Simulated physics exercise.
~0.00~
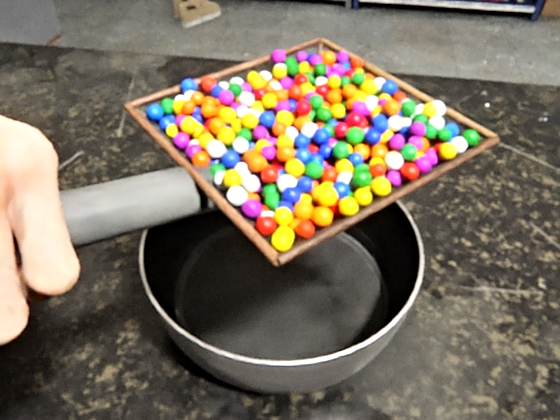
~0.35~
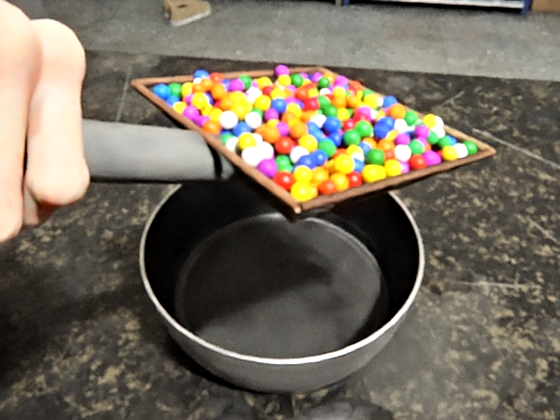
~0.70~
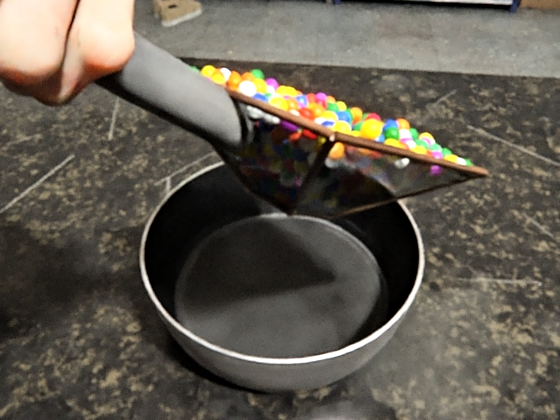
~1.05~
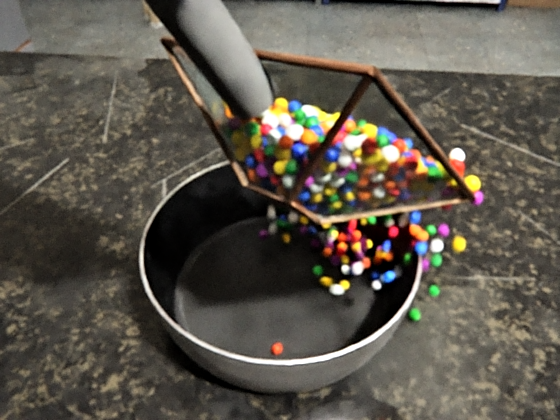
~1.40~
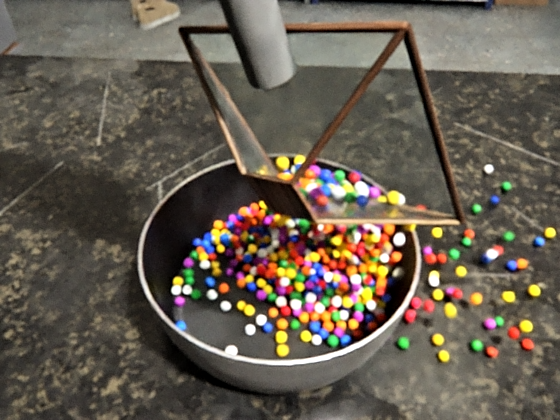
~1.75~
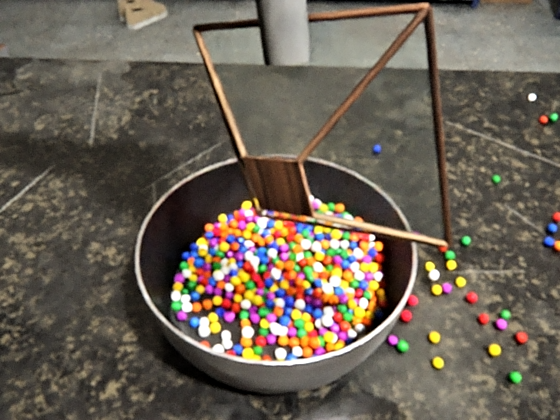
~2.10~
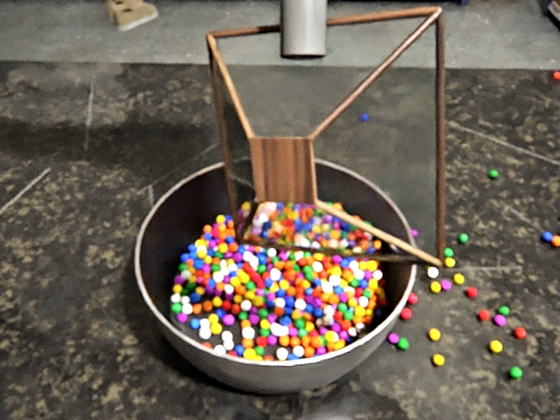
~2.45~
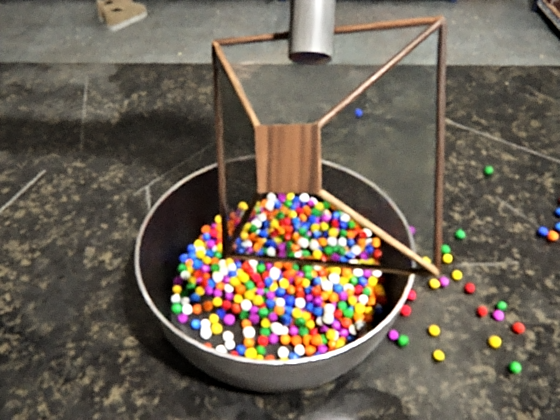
The video shows a hand tilting a flat, wood-framed scoop of multicoloured beads over a dark pan on a speckled countertop; the beads pour out, most filling the pan while some scatter to the right, and the emptied scoop ends upended above the heap.
